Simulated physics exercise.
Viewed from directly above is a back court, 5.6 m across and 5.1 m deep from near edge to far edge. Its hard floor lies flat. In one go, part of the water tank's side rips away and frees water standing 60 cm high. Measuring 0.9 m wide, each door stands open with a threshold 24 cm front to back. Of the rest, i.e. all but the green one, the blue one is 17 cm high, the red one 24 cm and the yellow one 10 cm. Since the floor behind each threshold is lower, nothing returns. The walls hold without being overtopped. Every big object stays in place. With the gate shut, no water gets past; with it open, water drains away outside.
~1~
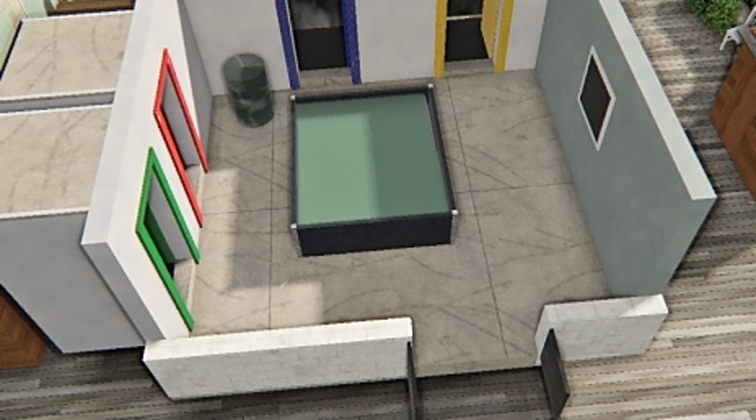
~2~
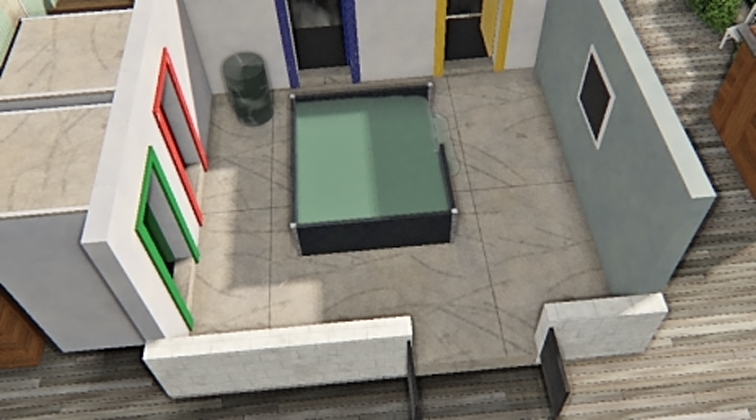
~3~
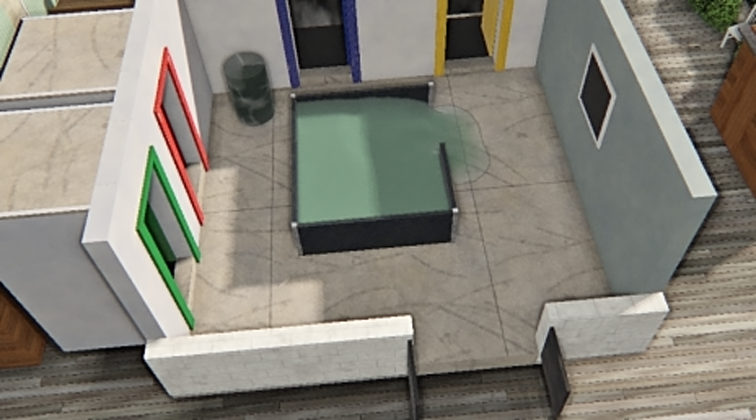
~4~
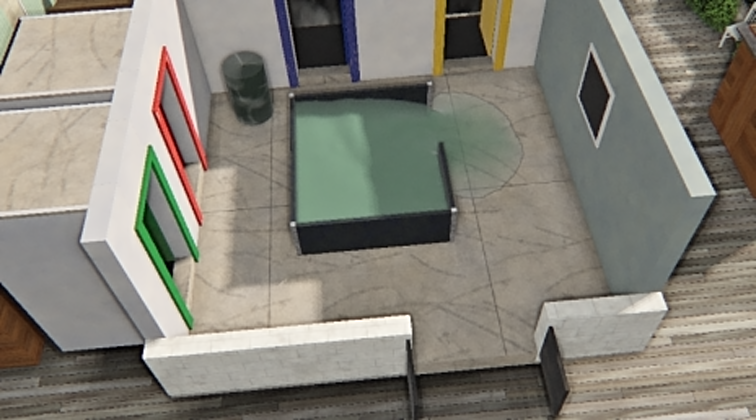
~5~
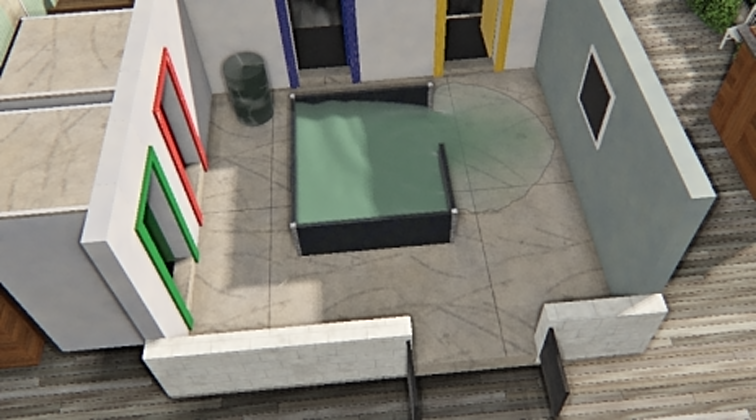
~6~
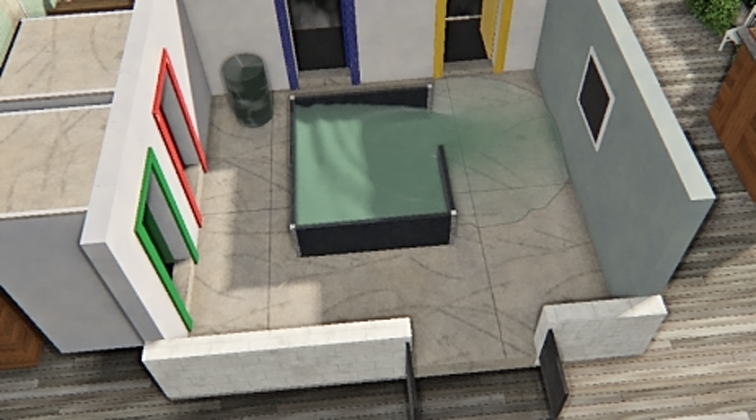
The footage shows a walled court from above, with a dark-sided tank of still, greenish water. Part of the tank's right side breaks open, and water pours through the gap, fanning out in a thin sheet rightward across the pale floor.
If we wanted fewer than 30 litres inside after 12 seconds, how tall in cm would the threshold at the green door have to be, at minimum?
It would need to be around 8.5 cm tall.
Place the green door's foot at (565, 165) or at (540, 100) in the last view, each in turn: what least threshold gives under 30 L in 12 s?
First place around 25 cm, second around 31 cm.
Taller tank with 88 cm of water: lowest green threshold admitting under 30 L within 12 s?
Required height: Approx. 14.0 cm.
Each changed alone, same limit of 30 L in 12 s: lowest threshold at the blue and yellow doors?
Roughly 7.0 cm for the blue door and roughly 21 cm for the yellow door.
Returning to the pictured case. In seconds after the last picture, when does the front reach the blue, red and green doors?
Arrival times - blue: 2.4 s; red: 4.0 s; green: 5.0 s.
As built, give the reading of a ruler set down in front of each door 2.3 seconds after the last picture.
Door by door, in centimetres - blue 1, red 0, yellow 23, green 0.
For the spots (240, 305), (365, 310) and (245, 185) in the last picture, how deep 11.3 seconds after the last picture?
About 10, 10 and 12 cm respectively.
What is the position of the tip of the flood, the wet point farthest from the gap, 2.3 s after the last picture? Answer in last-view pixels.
I'd put the front's tip around (622, 330).
Then, 0.7 s after the last picture water covers 25 % of the floor, deepest (50 cm) near (534, 71); it has not reached the green door.
Then, 2.3 s after the last picture water covers 45 % of the floor, deepest (34 cm) near (537, 77); it has not reached the green door.
Then, 11.3 s after the last picture water covers 95 % of the floor, deepest (16 cm) near (213, 97); 11 cm at the green door, 0 litres in over its 18 cm threshold.
At the green door as built, the water peaked near 14 cm, 6.9 s after the last picture.
Run again over the same 12 s with other heights there, 62 litres in over 7 cm, 14 litres over 10 cm. The limit of 30 litres is kept from about 8.5 cm up.
